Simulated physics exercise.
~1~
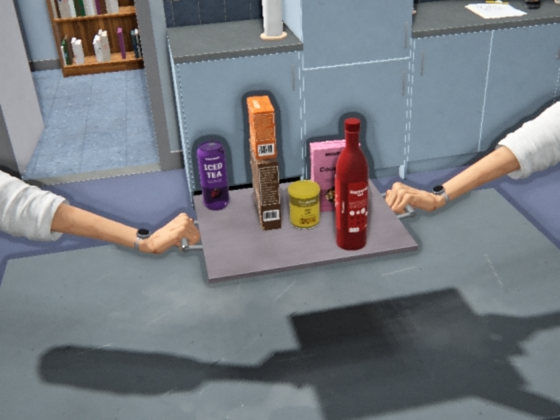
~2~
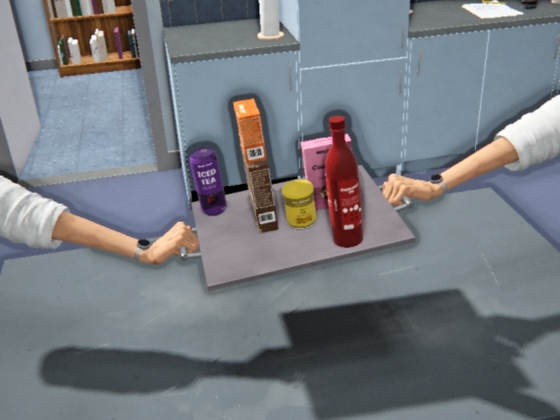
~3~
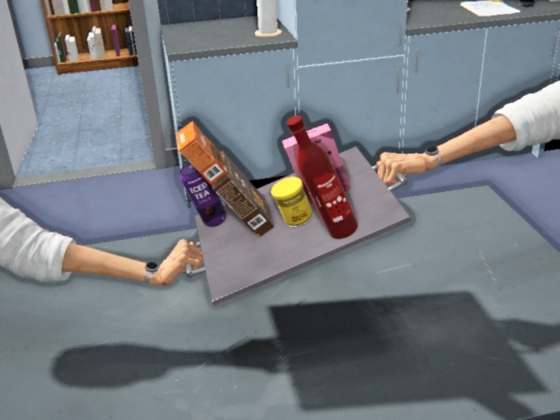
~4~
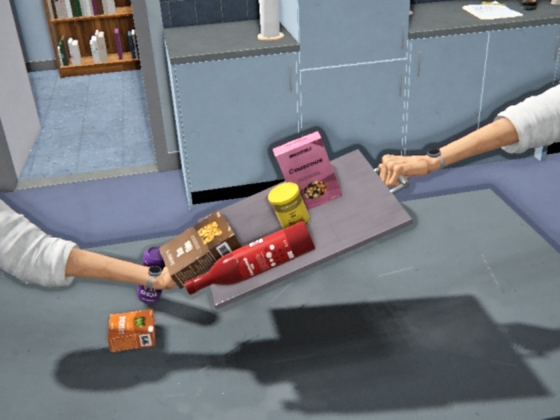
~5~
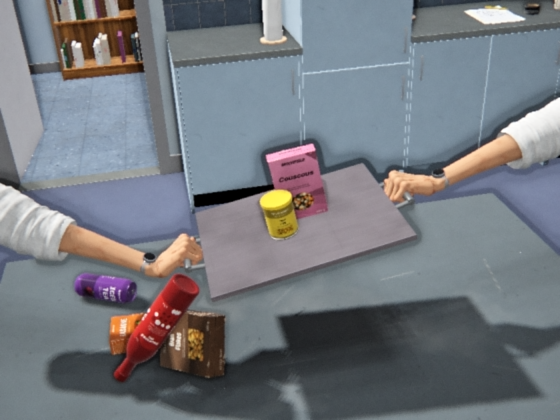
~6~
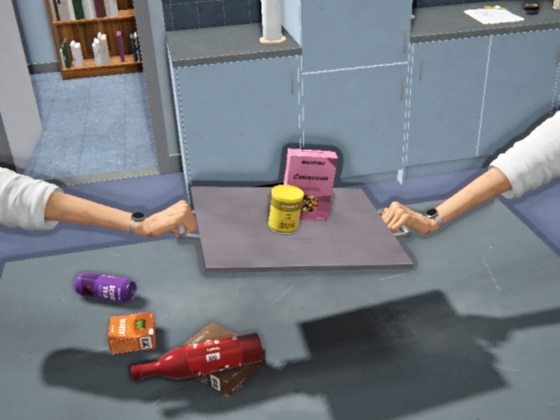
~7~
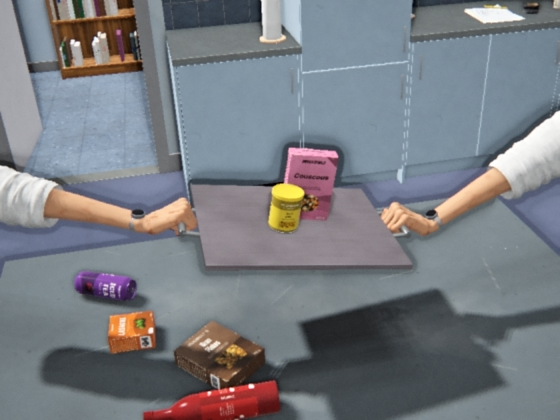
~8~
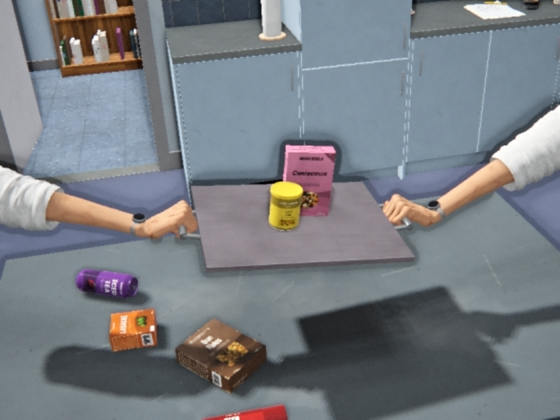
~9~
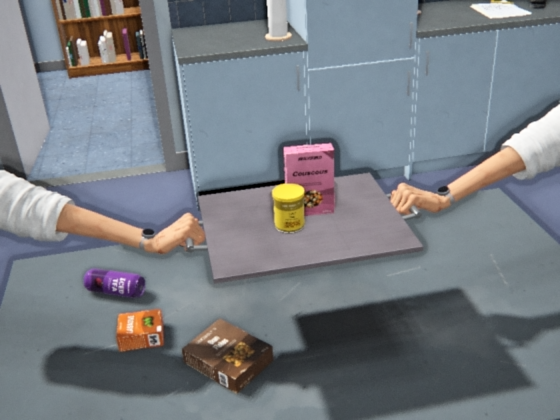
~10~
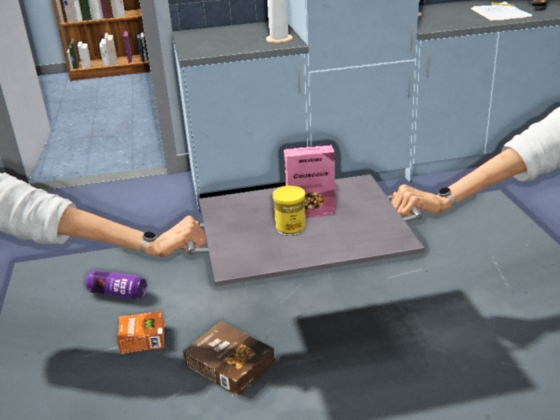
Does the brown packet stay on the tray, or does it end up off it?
It ends up off the tray. The brown packet toppled as the left side dipped and finished lying on the table.
